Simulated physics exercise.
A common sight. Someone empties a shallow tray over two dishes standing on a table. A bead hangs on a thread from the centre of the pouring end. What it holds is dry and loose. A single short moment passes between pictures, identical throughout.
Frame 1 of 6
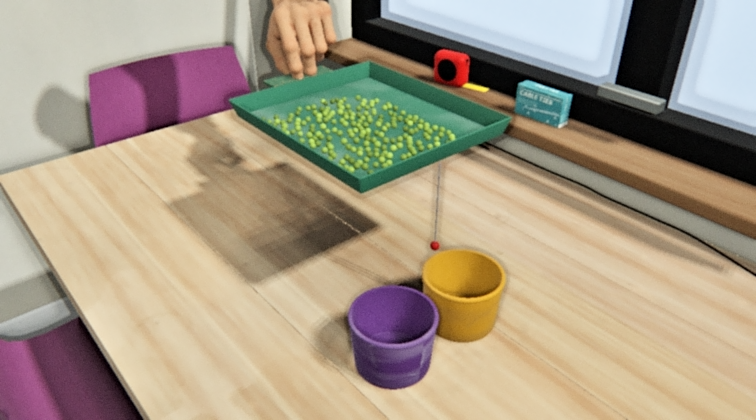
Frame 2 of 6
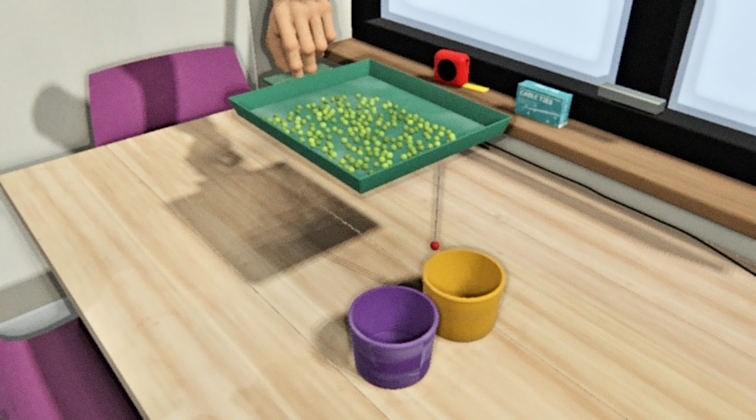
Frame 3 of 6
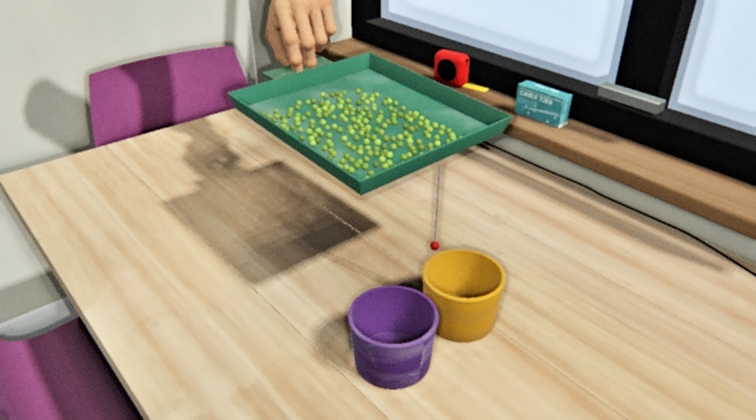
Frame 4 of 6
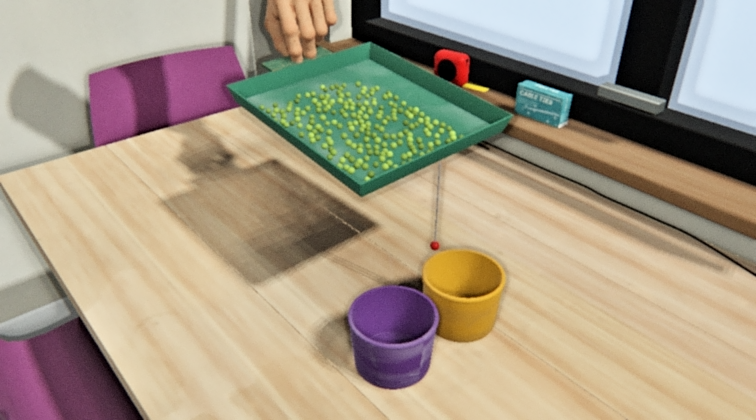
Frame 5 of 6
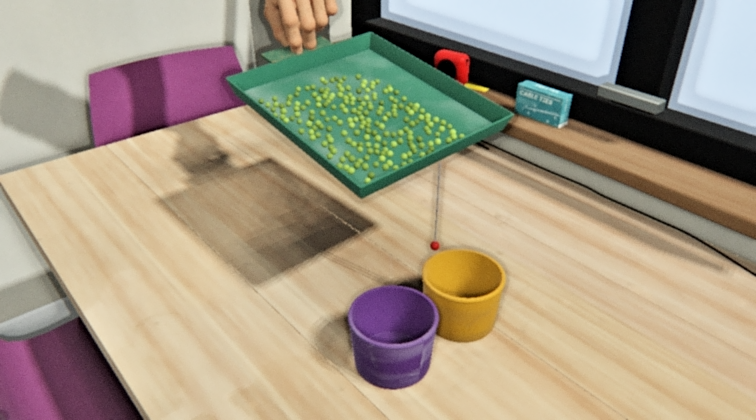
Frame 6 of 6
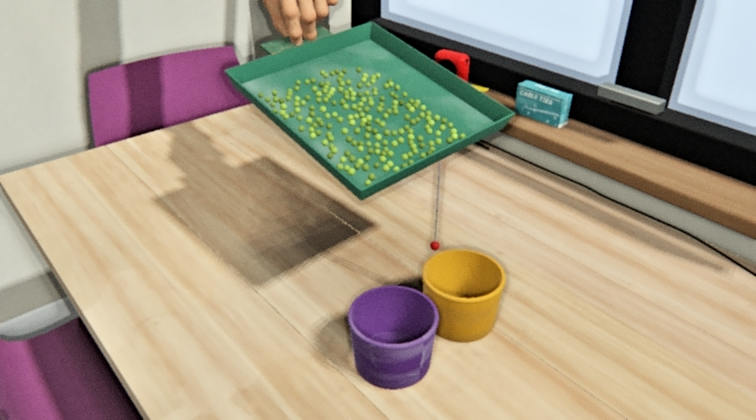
A hand slowly tilting a green tray of green peas, its far end rising, above purple and yellow dishes on a wooden table.
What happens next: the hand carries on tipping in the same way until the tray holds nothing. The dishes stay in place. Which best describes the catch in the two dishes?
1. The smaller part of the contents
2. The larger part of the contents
2, the larger part of the contents.
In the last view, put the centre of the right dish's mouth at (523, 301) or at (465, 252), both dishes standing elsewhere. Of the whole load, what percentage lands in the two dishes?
About 0 and 70 per cent.
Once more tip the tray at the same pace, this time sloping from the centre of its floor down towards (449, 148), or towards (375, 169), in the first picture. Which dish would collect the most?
Case one goes to the right-side dish, case two to the left-side dish.
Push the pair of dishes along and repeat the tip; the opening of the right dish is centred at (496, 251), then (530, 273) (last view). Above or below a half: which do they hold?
At the first place under half, at the second below a half.
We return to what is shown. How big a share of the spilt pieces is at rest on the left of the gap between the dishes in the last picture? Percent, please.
That's about 90 per cent of the spill.
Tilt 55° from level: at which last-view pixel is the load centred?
Check around (382, 159) in the last picture.
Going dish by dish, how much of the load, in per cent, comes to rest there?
The left dish ends with 80 per cent of the load and the right dish with 0 per cent.
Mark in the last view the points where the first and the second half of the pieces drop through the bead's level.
The opening part goes through (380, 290); what follows goes through (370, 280).
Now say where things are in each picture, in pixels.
The first picture shows corners of the pouring end (361, 174) and (503, 117), level; middle of the load (361, 129), dried peas; left dish (422, 357); right dish (491, 312); bead on its thread (435, 246).
The second picture shows corners of the pouring end (361, 174) and (504, 117), level; middle of the load (361, 128).
The third picture shows corners of the pouring end (361, 176) and (504, 116), tipped barely, lowest at the left corner; middle of the load (361, 126).
The fourth picture shows corners of the pouring end (362, 179) and (505, 115), tipped a little, lowest at the left corner; middle of the load (361, 122).
The fifth picture shows corners of the pouring end (362, 181) and (506, 113), tipped a little, lowest at the left corner; middle of the load (361, 118).
The sixth picture shows corners of the pouring end (362, 184) and (506, 112), tipped a little, lowest at the left corner; middle of the load (362, 115); left dish (422, 357); right dish (491, 312).
Just after the last frame, tray tipped steeply; almost all on the tray; just a few in the left dish.
A moment on, tray tipped right over; roughly a third on the tray; roughly a quarter in the left dish; just a few in the right dish; just a few outside both; roughly a third in the air.
Further on, tray tipped past a quarter turn; the larger part in the left dish; just a few in the right dish; about a tenth outside both.
When it is over, tray tipped past a quarter turn; the larger part in the left dish; just a few in the right dish; about a tenth outside both.
